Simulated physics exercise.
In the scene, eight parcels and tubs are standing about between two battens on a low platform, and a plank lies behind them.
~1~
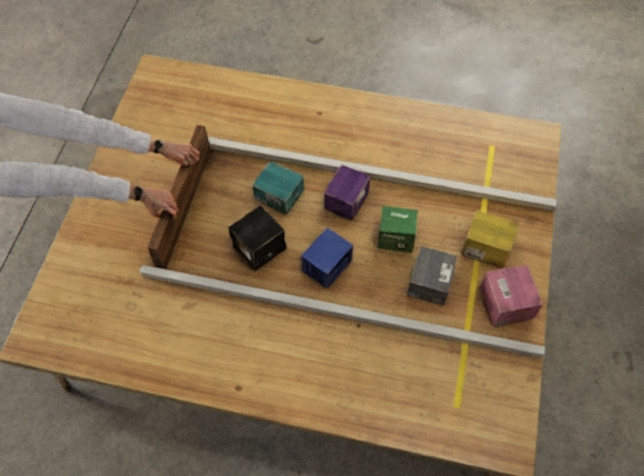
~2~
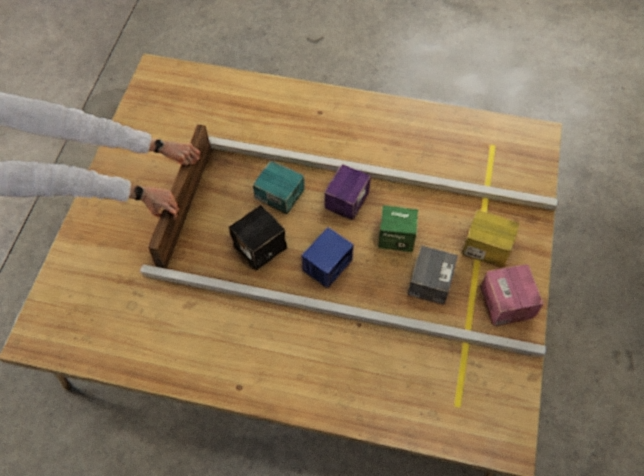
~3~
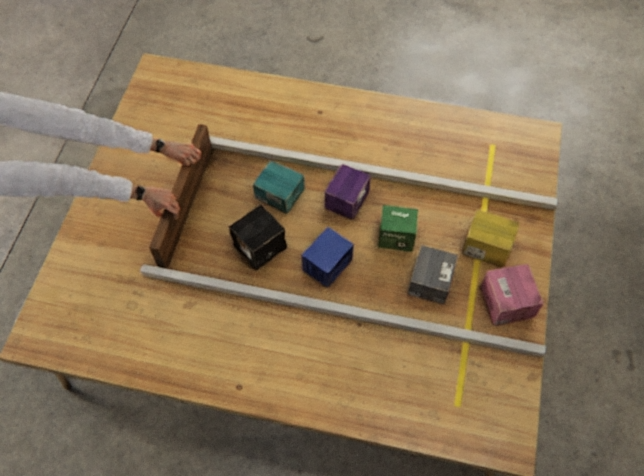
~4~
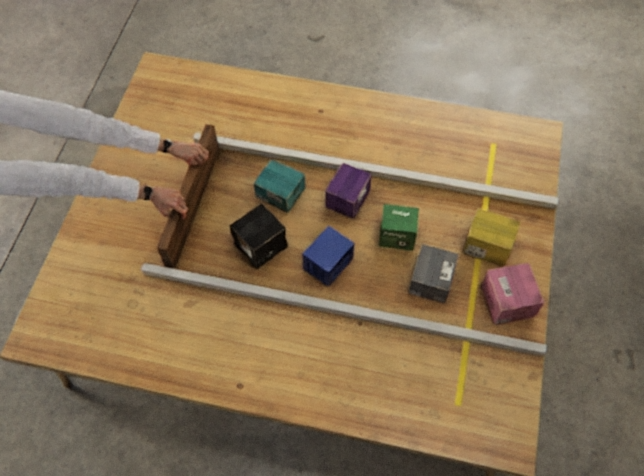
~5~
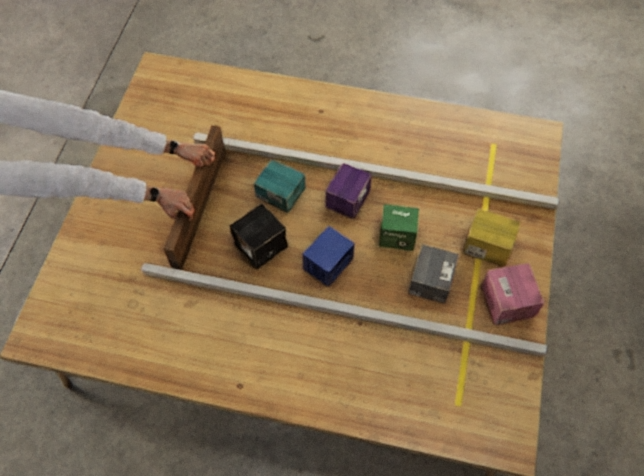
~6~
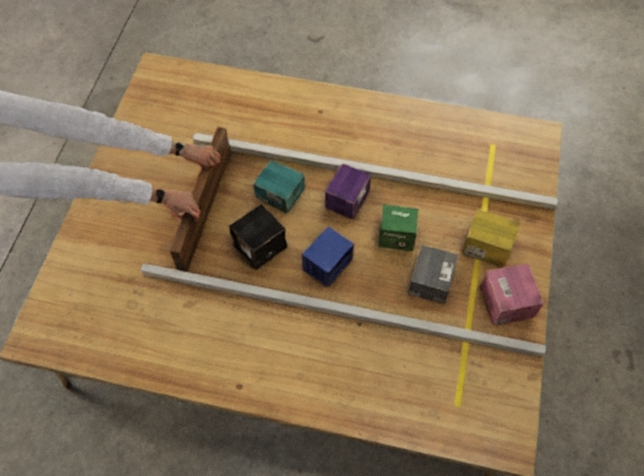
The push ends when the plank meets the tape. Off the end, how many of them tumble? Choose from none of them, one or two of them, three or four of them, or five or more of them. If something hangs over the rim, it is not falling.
Three or four of them do.
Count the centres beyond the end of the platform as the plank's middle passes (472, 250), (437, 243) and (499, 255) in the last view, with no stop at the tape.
It comes out as 3, then 1, then 6.
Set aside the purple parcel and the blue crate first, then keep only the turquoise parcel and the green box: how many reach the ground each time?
The first count is 2 and the second is 2.
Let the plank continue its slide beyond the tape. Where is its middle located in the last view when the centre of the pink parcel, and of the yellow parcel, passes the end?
The middle sits near (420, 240) for the first and near (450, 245) for the other.
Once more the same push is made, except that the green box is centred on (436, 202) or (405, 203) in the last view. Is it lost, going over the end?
Result for the green box: It leaves the top at position one; it leaves the top at position two.
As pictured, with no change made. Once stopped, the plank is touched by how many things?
Number: 2.
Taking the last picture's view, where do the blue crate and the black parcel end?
Answer: First (535, 289), after that (499, 270).
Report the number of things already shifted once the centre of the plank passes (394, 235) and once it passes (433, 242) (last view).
It comes to 8 for the first spot, 8 for the other.
A little later, none off yet; pink parcel at rest near (511, 295); yellow parcel at rest near (491, 238); grey parcel at rest near (433, 274).
Next, none off yet; pink parcel at rest near (511, 295); yellow parcel at rest near (491, 238); grey parcel shifted a little near (442, 274).
Later still, none off yet; pink parcel shifted about its own width near (554, 311); yellow parcel shifted about its own width near (527, 244); grey parcel shifted well along near (514, 285).
When it is over, the number that fall off is three or four; down, grey parcel, yellow parcel and pink parcel.
